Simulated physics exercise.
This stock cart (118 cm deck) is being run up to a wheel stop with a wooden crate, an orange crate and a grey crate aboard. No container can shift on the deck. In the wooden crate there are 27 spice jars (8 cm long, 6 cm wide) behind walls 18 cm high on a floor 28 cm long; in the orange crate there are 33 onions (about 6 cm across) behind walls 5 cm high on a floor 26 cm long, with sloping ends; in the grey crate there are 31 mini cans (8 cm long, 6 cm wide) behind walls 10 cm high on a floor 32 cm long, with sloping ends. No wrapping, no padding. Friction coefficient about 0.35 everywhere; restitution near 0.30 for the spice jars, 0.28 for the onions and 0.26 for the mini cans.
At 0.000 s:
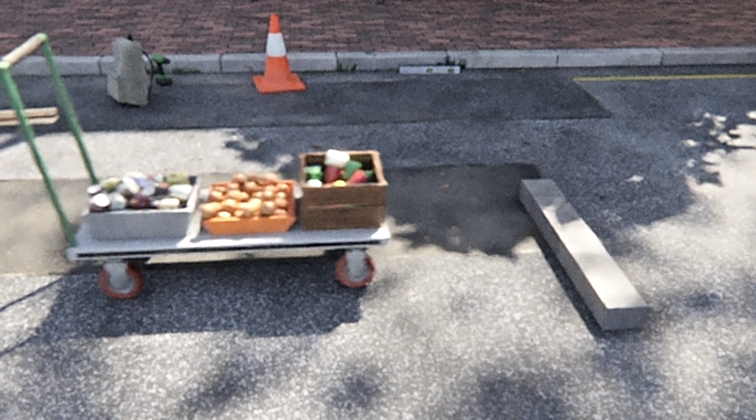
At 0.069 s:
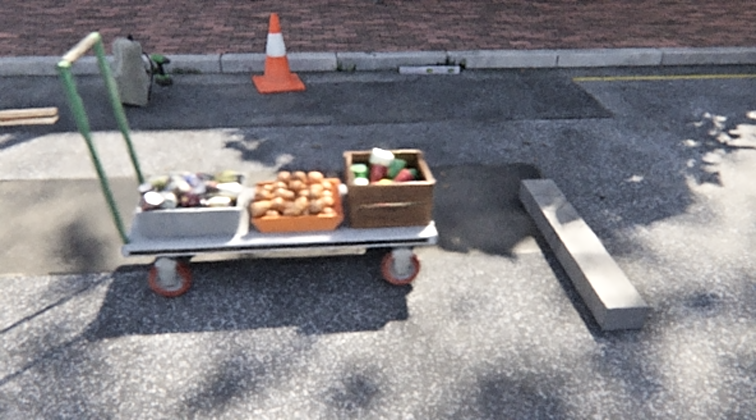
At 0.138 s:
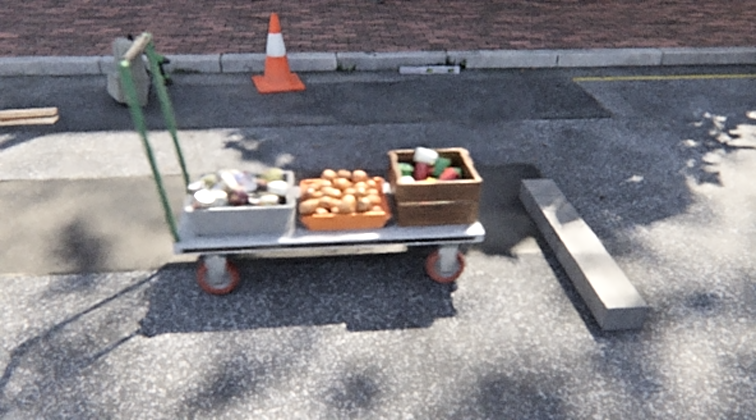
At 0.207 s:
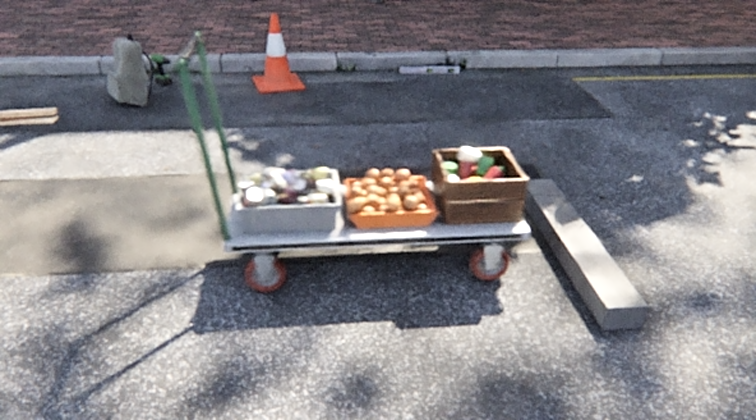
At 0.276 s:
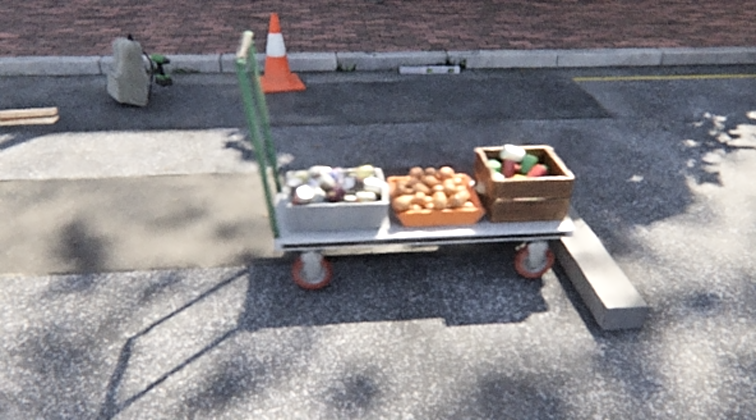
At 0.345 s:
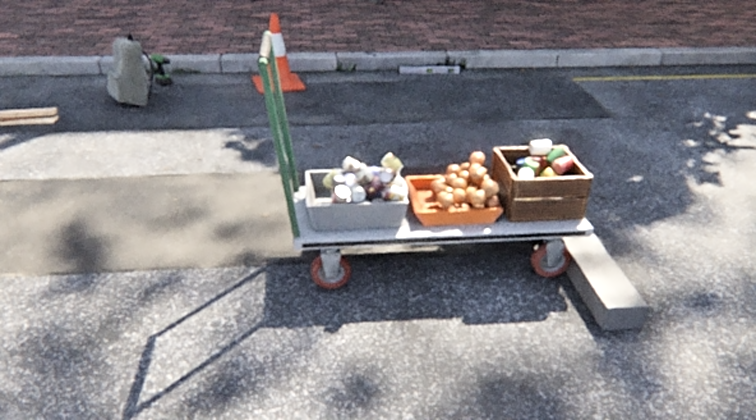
A flat cart with a green handle and orange-rimmed wheels stands on sunlit, shadow-dappled asphalt, seen from above and to the side. It carries a grey crate of small cans, an orange crate of onions and a wooden crate of jars, with a traffic cone behind and a concrete block at right. The cart rolls steadily rightward to the block, its contents shifting late, while the camera stays still.
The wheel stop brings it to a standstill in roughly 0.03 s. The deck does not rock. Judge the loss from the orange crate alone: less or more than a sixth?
Out of the orange crate go over a sixth of the onions.
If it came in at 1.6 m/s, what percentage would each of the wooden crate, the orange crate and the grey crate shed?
In that case wooden crate 0, orange crate 20, grey crate 10 per cent.
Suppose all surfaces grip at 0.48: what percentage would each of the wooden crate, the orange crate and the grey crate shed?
Then wooden crate 0, orange crate 30, grey crate 30 per cent.
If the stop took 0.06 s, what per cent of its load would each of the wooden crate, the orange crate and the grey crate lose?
In that case wooden crate 0, orange crate 20, grey crate 30 per cent.
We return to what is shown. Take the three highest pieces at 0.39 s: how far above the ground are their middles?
About 52 cm.
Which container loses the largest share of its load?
It is the orange crate.
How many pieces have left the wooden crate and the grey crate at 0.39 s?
Out by then, roughly: Wooden crate 0, grey crate 1.
After 0.39 s, 0 of 27 out of the wooden crate, 4 of 33 out of the orange crate and 1 of 31 out of the grey crate.
After 0.51 s, 0 of 27 out of the wooden crate, 8 of 33 out of the orange crate and 5 of 31 out of the grey crate.
After 0.74 s, 1 of 27 out of the wooden crate, 13 of 33 out of the orange crate and 9 of 31 out of the grey crate.
Outcome (at 1.24 s), 1 of 27 out of the wooden crate, 13 of 33 out of the orange crate and 9 of 31 out of the grey crate. Asked share, 13 of 33, 39 per cent.
